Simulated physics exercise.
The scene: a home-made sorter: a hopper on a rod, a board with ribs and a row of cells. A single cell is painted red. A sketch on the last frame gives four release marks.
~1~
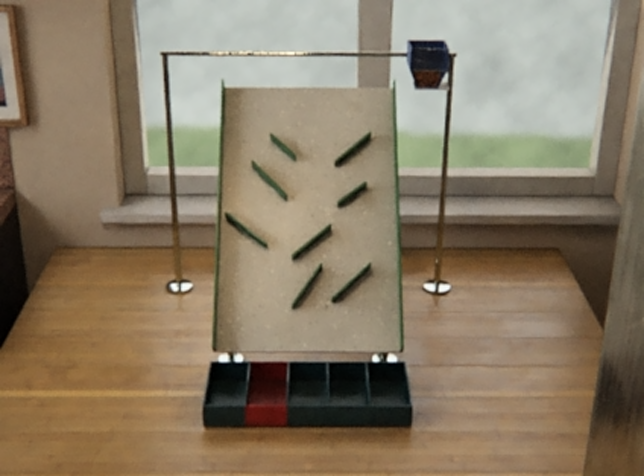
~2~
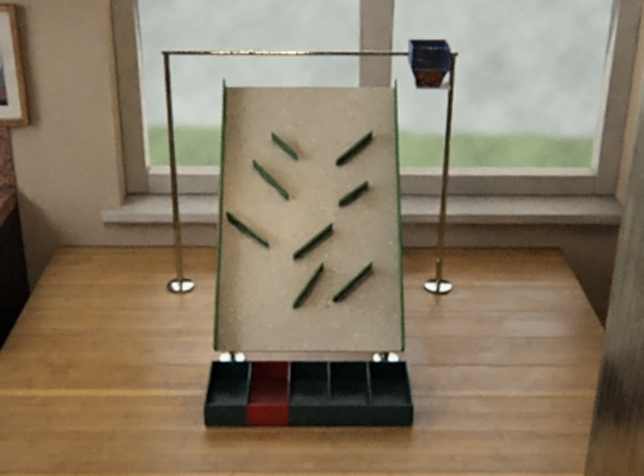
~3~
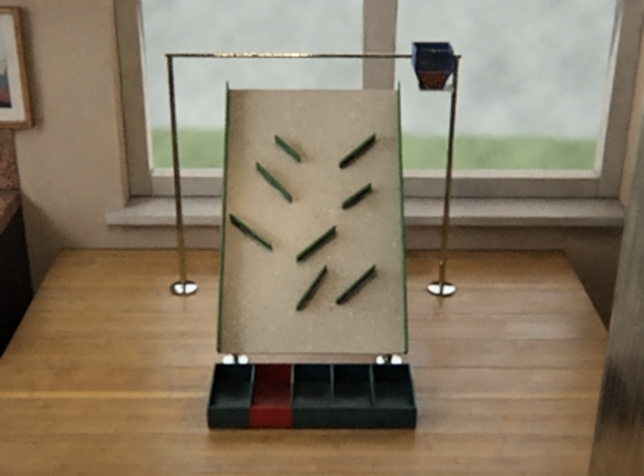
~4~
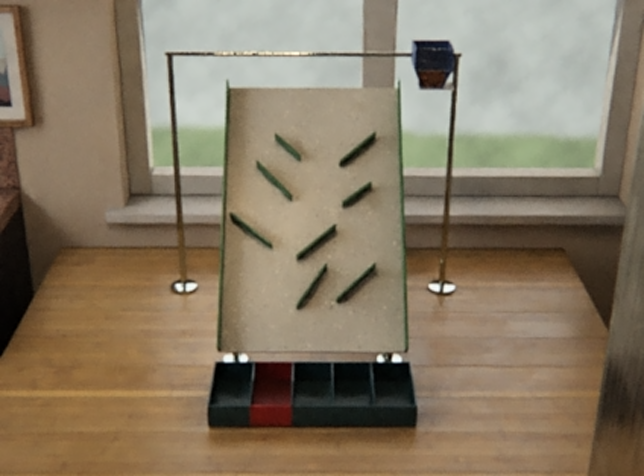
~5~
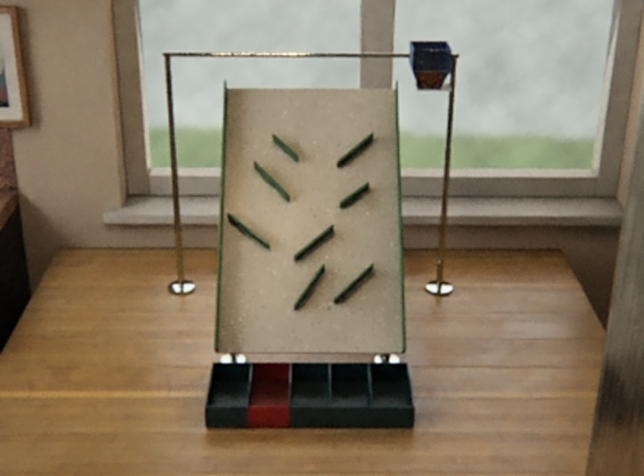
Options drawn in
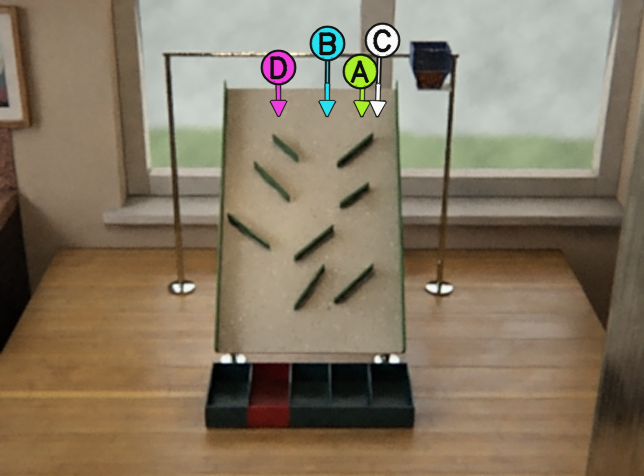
Nothing moves but the view itself, which shifts very slightly from side to side while looking straight on, from a little above, at a wooden tabletop before a window. A pale, green-edged board with eight dark green ribs stands in the centre, above a row of five dark cells, the second from left red. A small dark blue hopper stays at the right end of a thin metal rod on two posts.
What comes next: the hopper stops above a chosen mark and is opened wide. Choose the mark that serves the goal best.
Best: D.
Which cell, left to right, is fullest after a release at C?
The fifth from the left.
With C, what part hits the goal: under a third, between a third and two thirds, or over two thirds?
Under a third.
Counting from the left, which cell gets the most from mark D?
The second.
On the marked copy, mark A meets the board at (361, 110); mark B meets the board at (327, 110); mark C meets the board at (377, 110); mark D meets the board at (278, 110).
With A, close to a third in the red cell, close to half in other cells, a small share held on the board, only a few outside the box.
With B, close to half in the red cell, close to half in other cells.
With C, a small share in the red cell, the bulk in other cells.
With D, the bulk in the red cell, close to a quarter in other cells.
